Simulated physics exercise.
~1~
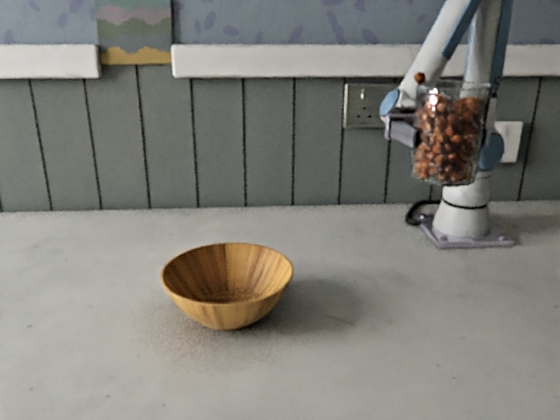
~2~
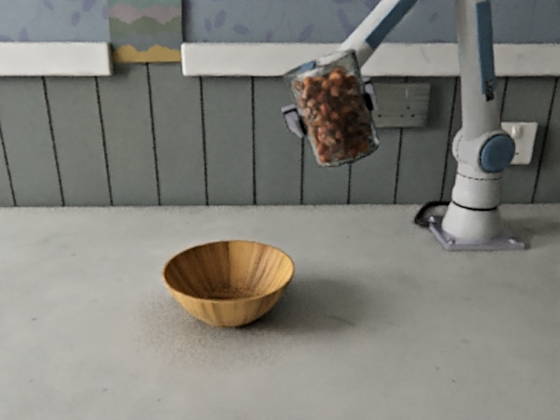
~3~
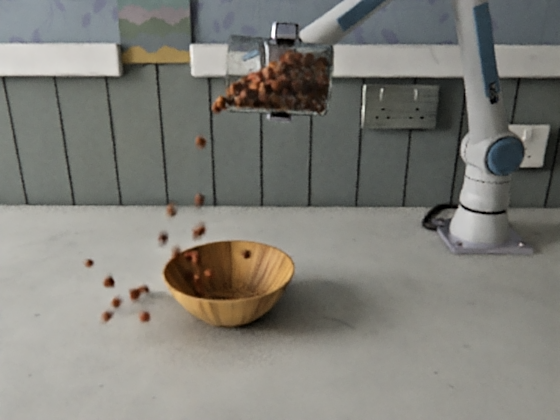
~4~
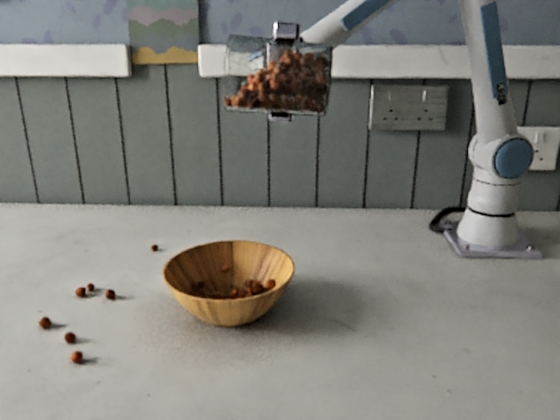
Robot arm swinging a clear cup of hazelnuts left and tipping it, some landing in a wooden bowl, others scattering beside it.
